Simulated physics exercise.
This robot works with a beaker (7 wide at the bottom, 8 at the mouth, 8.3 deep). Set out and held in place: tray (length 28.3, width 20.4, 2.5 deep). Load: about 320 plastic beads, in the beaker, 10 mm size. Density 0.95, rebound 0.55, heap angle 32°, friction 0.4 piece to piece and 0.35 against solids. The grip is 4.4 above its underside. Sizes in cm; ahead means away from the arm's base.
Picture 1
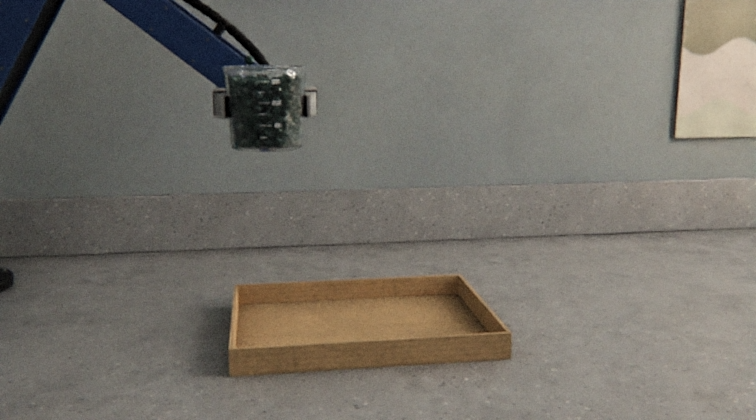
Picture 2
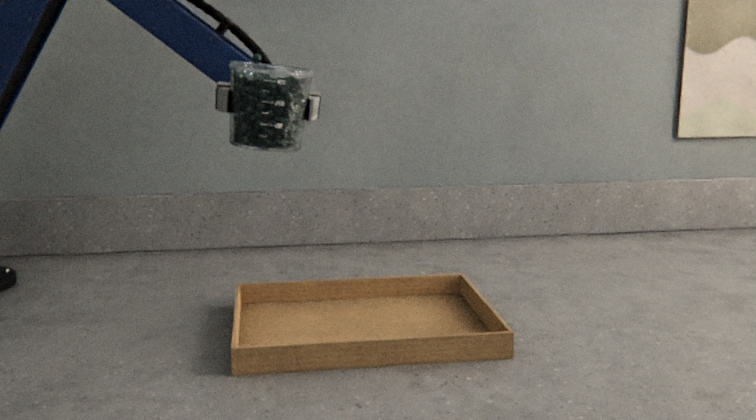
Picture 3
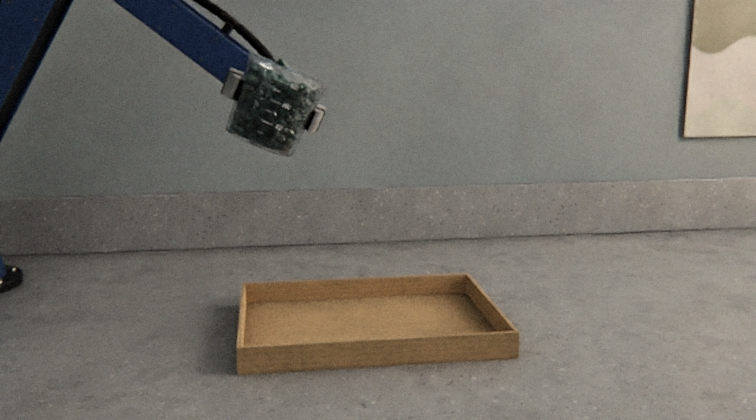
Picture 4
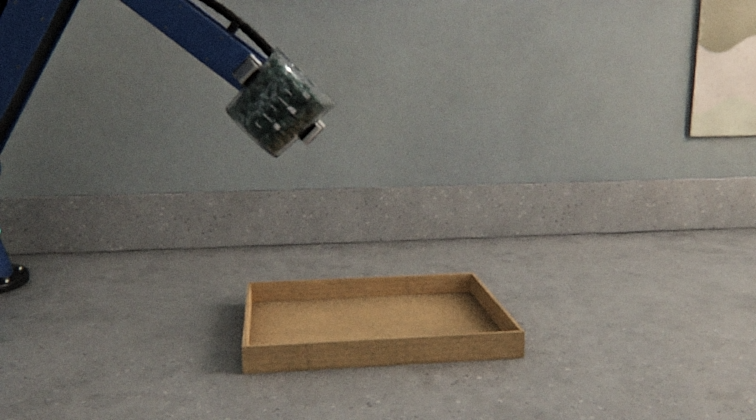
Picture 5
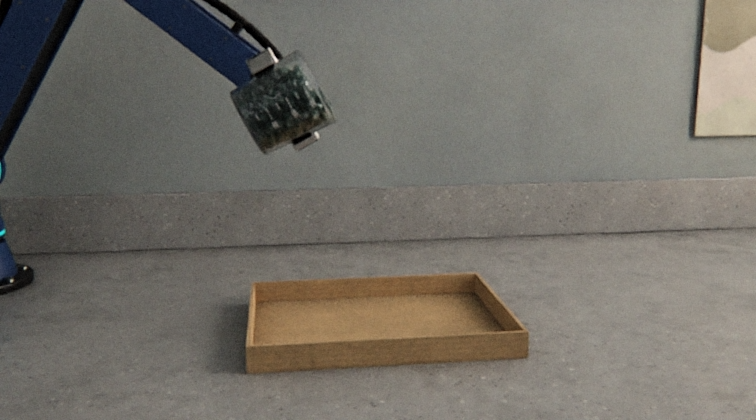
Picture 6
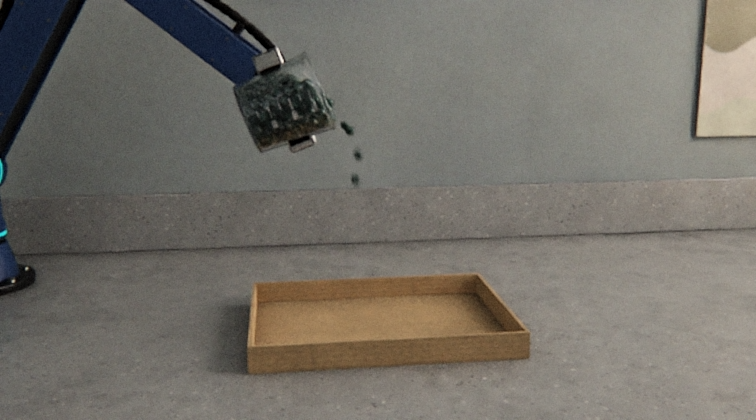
A blue robot arm held a clear beaker of dark beads above a shallow wooden tray, then tilted it steadily to the right until a few beads dropped from its mouth.
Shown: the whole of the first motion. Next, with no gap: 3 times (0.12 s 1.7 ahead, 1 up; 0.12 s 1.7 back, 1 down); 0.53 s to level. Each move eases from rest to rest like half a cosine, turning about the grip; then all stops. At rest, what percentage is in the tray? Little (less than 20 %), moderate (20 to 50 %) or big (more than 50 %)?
Share in the tray: Moderate (20 to 50 %).
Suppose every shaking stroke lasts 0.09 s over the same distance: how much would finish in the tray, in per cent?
In that case some 45 per cent.
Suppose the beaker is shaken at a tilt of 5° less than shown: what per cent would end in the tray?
It would be near 25 per cent.
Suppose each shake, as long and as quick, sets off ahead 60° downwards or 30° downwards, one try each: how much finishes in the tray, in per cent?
About 15 and 20 per cent.
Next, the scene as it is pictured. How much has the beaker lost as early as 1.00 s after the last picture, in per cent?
About 35 per cent by then.
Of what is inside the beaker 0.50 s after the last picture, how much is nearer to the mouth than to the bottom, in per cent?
Some 45 per cent.
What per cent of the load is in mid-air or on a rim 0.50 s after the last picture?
About 10 per cent.
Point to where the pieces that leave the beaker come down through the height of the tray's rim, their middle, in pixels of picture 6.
Around (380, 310).
Then, 0.50 s after the last picture, tilted 69° forward, highest piece 27 above the table; 243 in the beaker, 49 in the tray, 1 on the table or floor, 32 in flight or on a rim.
Then, 1.00 s after the last picture, tilted 31° forward, highest piece 28 above the table; 210 in the beaker, 103 in the tray, 3 on the table or floor, 9 in flight or on a rim.
Then, 1.45 s after the last picture, level, highest piece 29 above the table; 210 in the beaker, 112 in the tray, 3 on the table or floor.
Then, 2.50 s after the last picture, level, highest piece 29 above the table; 210 in the beaker, 112 in the tray, 3 on the table or floor.
Final count, 210 in the beaker, 112 in the tray, 3 on the table or floor. That is 34 % in the tray.
